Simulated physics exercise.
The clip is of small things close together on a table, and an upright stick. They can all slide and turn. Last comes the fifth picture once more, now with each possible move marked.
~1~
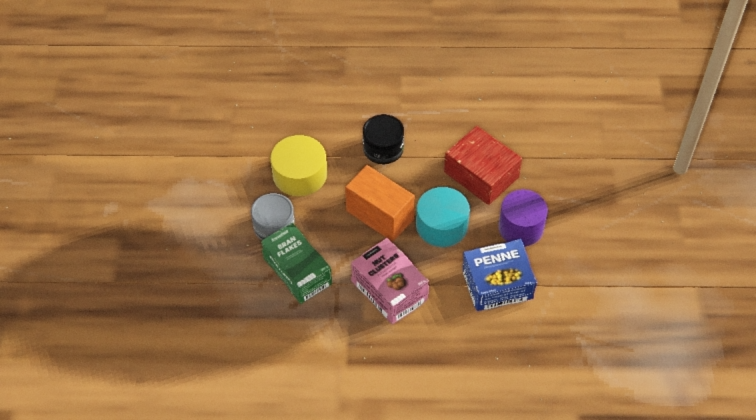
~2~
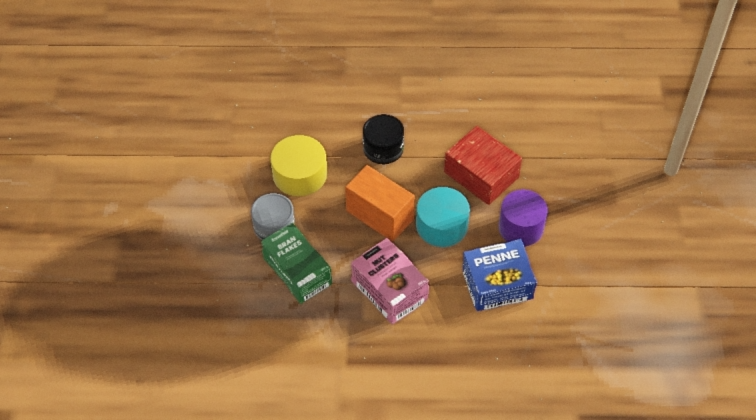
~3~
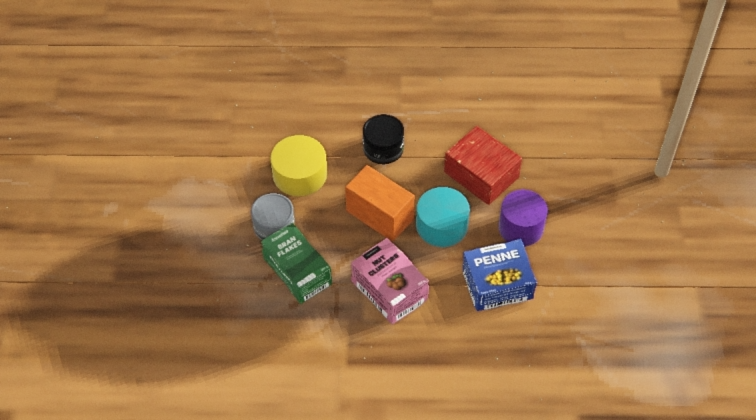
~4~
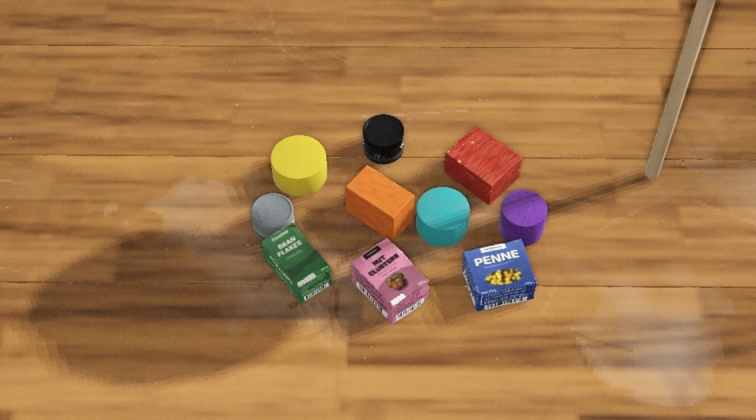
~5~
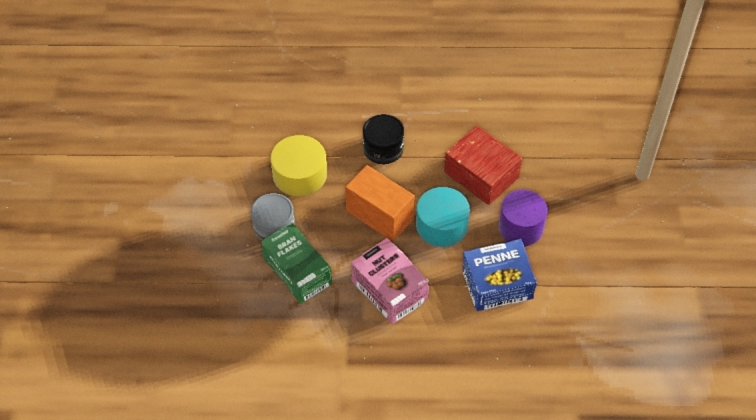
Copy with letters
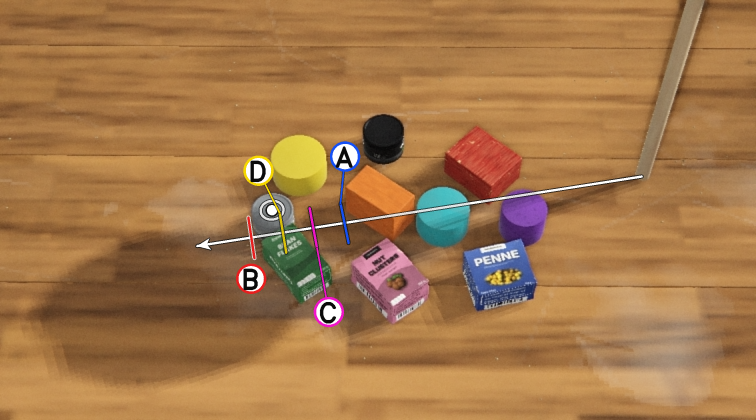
We see colourful blocks, round containers and small packets, including a blue penne box, grouped closely on a wooden table while an upright stick at the right slides slowly leftward; the grouped items stay still.
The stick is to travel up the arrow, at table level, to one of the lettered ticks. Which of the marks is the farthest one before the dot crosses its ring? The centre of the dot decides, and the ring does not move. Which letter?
At A, and not beyond.
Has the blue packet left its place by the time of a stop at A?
No.
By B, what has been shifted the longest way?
The orange block.
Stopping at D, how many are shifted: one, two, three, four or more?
In all, four or more.
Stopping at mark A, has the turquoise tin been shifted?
By then, yes.
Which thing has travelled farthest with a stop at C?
It is the orange block.
On the marked copy, A at (345, 223); B at (252, 238); C at (313, 228); D at (283, 233); the arrow from (642, 177) to (197, 246); the white dot at (272, 210).
Taking A. A third of the way, foot of the stick (537, 194).
Two thirds of the way, foot of the stick (430, 210); turquoise tin (429, 230); red block (469, 162).
When it is over, foot of the stick (345, 224); orange block (318, 210); turquoise tin (428, 231); the dot is still in its ring.
As for the rest, B shifts the dotted thing to (194, 202); C shifts the dotted thing to (249, 220); D shifts the dotted thing to (219, 215).
